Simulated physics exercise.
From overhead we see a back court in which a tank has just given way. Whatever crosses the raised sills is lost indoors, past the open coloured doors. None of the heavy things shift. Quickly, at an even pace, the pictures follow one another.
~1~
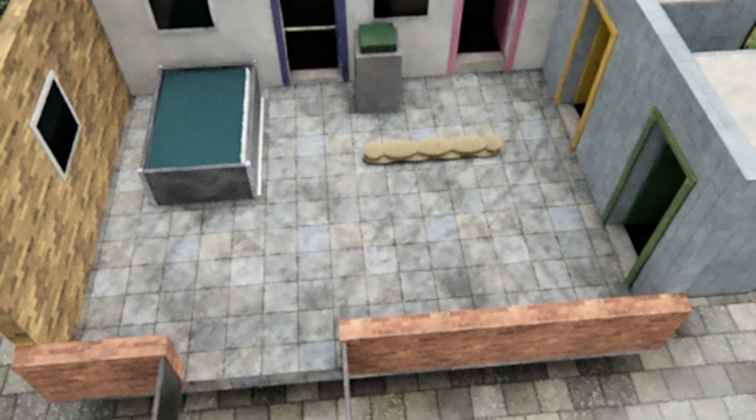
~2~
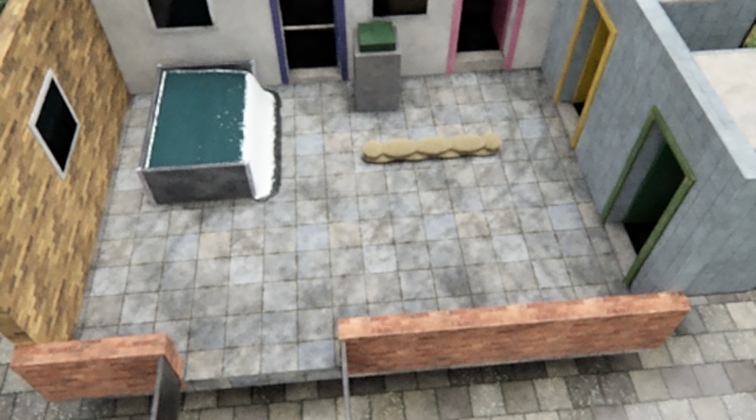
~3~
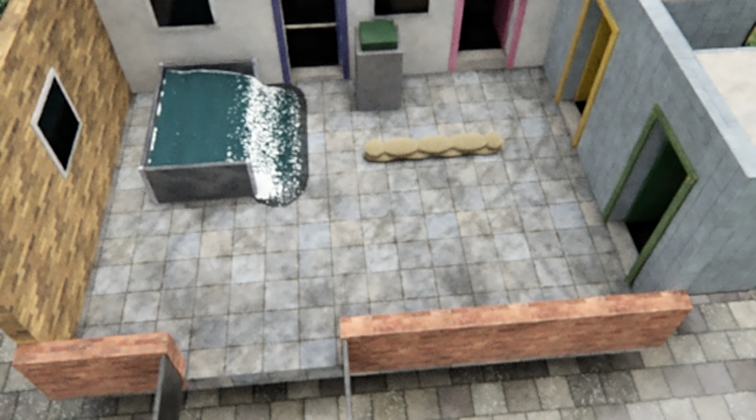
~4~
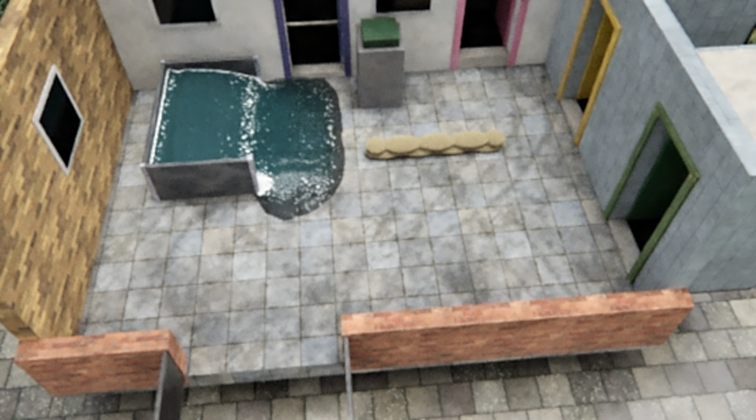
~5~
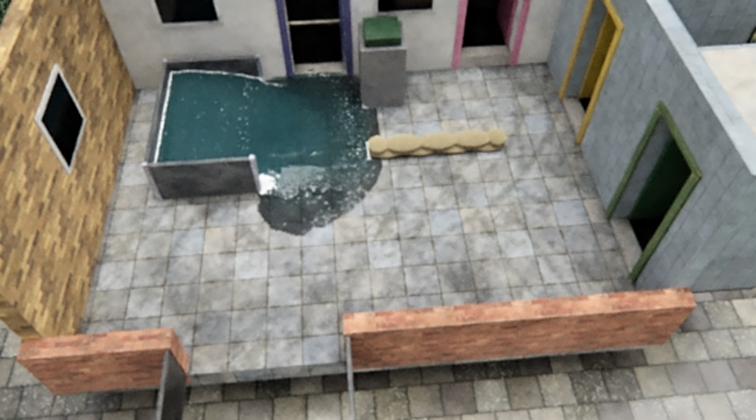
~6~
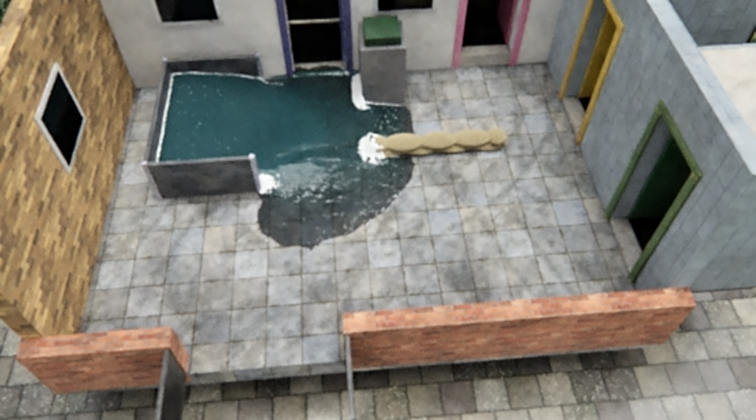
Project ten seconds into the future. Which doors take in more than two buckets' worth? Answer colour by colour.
The yellow door does; the blue door does; the green door does; the pink door does not.
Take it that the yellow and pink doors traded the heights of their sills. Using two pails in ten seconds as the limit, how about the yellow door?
Yellow: Below the limit.
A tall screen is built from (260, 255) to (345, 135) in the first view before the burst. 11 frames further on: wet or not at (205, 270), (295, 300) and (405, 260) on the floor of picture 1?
Taking the three spots in turn, they are inundated, unwetted and unwetted.
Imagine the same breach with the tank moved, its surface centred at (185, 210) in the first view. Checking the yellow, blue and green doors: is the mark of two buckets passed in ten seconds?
Lab note - yellow door remains within bounds; blue door remains within bounds; green door breaks the limit.
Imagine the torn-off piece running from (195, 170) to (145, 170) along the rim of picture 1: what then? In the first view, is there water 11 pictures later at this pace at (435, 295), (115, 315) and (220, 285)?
Taking the points in order: Unwetted, swamped and swamped.
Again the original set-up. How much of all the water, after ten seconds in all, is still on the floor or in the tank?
Some 82 parts in a hundred have not run off.
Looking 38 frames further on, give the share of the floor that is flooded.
Roughly 80 per cent.
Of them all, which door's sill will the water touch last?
It's the green door.
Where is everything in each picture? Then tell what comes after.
Still water in the open tank at (203, 116), in the first frame.
The front is at (259, 199), out from the gap at (253, 133), in the second frame.
The front is at (289, 199), out from the gap at (255, 133), in the third frame.
The front is at (312, 204), out from the gap at (257, 132), in the fourth frame.
Water pours out at (259, 131) and has run to (348, 75), in the fifth frame.
Water pours out at (259, 130) and has run to (405, 177), in the sixth frame.
A moment on, water covers 40 % of the floor; the yellow door not reached, the blue door under two buckets in, the green door not reached, the pink door wet at the sill, nothing in.
Next, water covers 60 % of the floor; the yellow door over two buckets in, the blue door over two buckets in, the green door wet at the sill, nothing in, the pink door wet at the sill, nothing in.
Then, water covers 65 % of the floor; the yellow door far over two buckets in, the blue door over two buckets in, the green door under two buckets in, the pink door wet at the sill, nothing in.
Later, water covers 80 % of the floor; the yellow door far over two buckets in, the blue door over two buckets in, the green door over two buckets in, the pink door wet at the sill, nothing in.
In the end, water covers 95 % of the floor; the yellow door far over two buckets in, the blue door over two buckets in, the green door over two buckets in, the pink door wet at the sill, nothing in.
